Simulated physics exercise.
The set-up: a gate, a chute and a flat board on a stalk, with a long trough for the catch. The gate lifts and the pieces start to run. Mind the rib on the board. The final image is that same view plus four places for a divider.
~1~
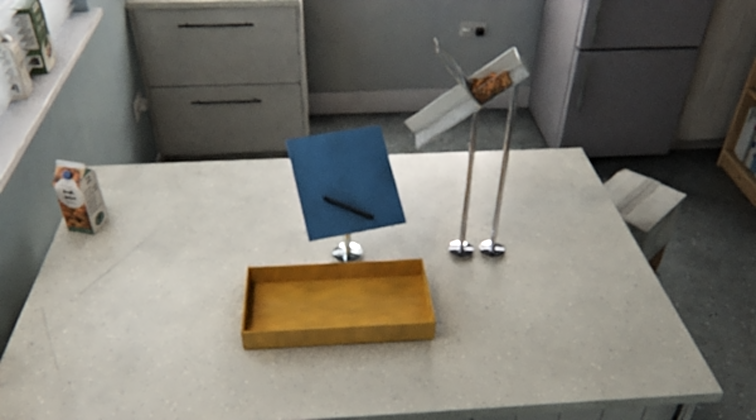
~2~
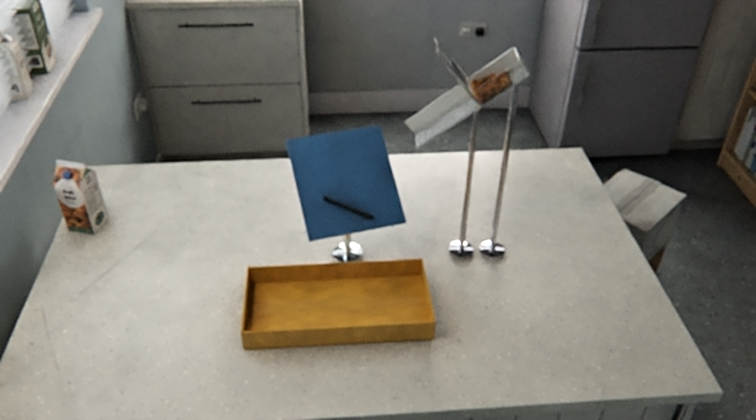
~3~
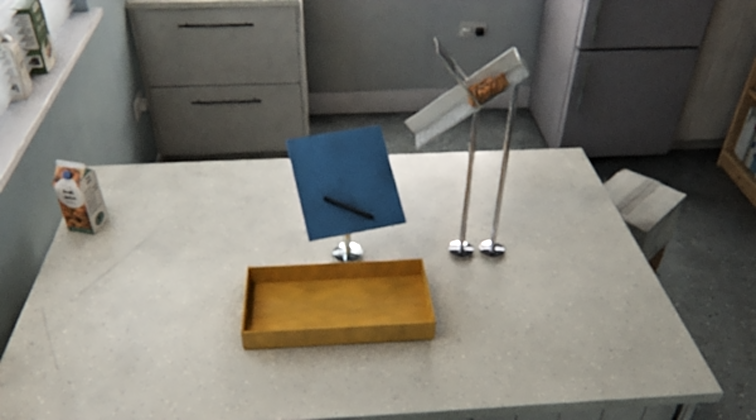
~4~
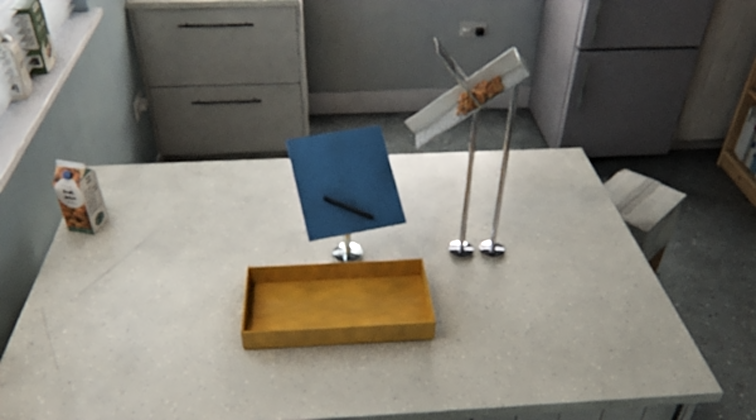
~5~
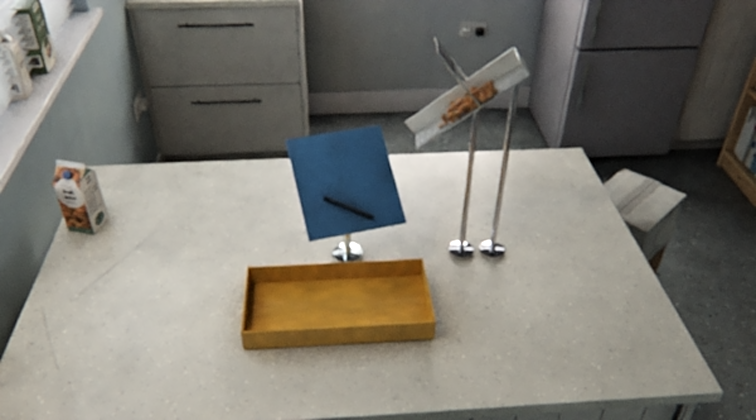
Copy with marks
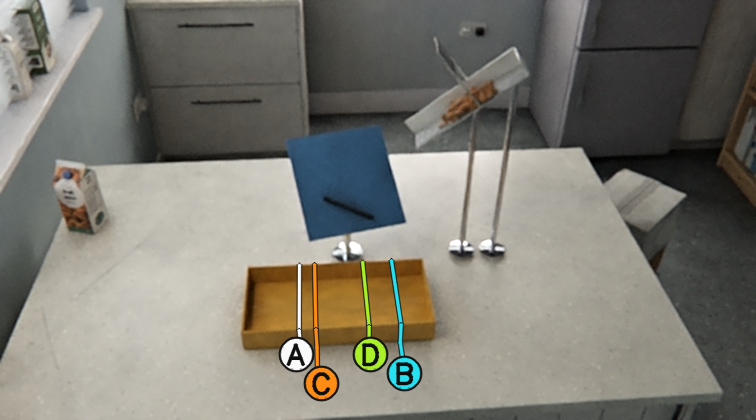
A grey table held a blue tilted board, an empty yellow trough and a raised chute, and a small heap of brown pieces slid down the chute to the left, spreading out along it.
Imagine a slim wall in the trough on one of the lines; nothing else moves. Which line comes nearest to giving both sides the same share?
B is best.
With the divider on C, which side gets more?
The right side.
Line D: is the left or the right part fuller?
The right side.
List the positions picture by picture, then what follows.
Load behind the gate near (488, 88), roasted chickpeas; lip of the chute near (416, 142), sloping fairly steeply, in the first picture.
Middle of the board near (346, 181), tilted fairly steeply; middle of its low edge near (359, 232); of its high edge near (334, 132), in the second picture.
Front corners of the trough near (242, 332) and (435, 322), empty; front of the load near (470, 102), in the third picture.
Middle of the load near (478, 93); its front near (458, 114), close to a third of the way to the lip; rib from (325, 197) to (374, 217), in the fourth picture.
Middle of the load near (470, 102); its front near (440, 126), close to two thirds of the way to the lip, in the fifth picture.
On the marked copy, line A crosses the front rim at (299, 329); line B crosses the front rim at (400, 324); line C crosses the front rim at (315, 328); line D crosses the front rim at (369, 325).
If A is chosen, of what is caught, none at all on the left of the divider, the whole lot on the right.
If B is chosen, of what is caught, close to half on the left of the divider, close to half on the right.
If C is chosen, of what is caught, none at all on the left of the divider, the whole lot on the right.
If D is chosen, of what is caught, a small share on the left of the divider, all but a few on the right.
